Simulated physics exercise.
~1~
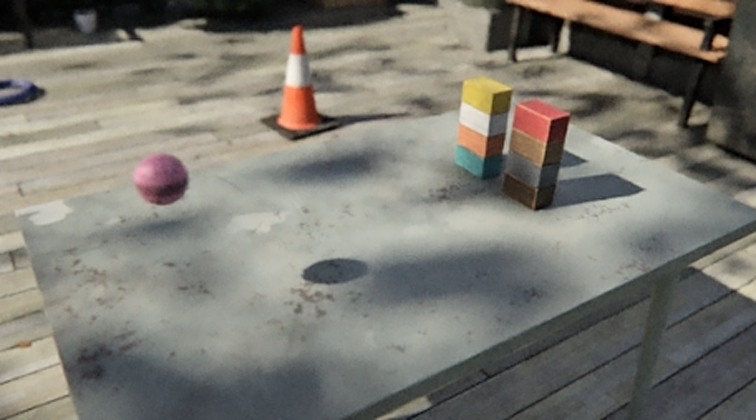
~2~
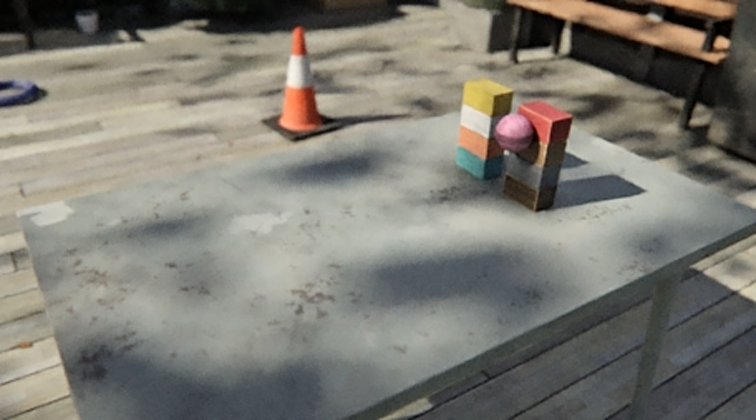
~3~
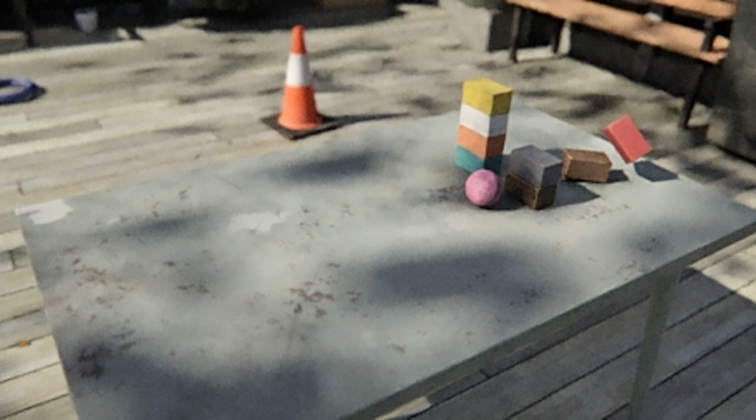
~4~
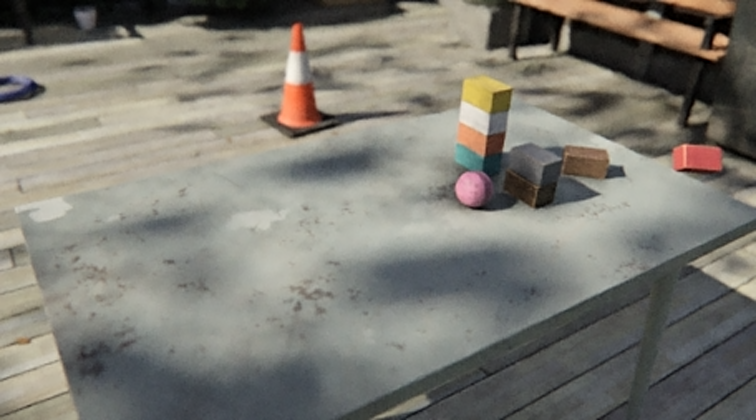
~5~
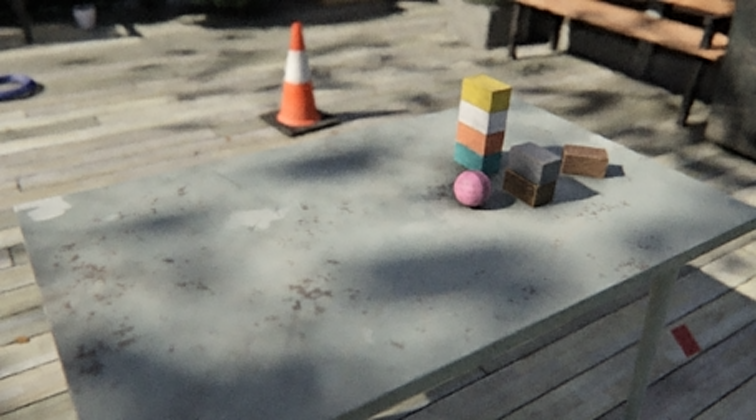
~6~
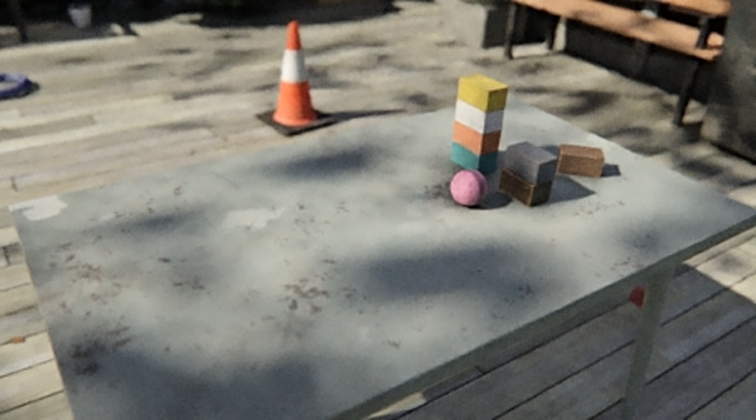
The footage shows a pink ball flying right over an outdoor table and striking a small stack of blocks, knocking the red block off the table to the deck below and the brown block aside, while the grey and black blocks and the neighbouring yellow-topped stack stay standing.
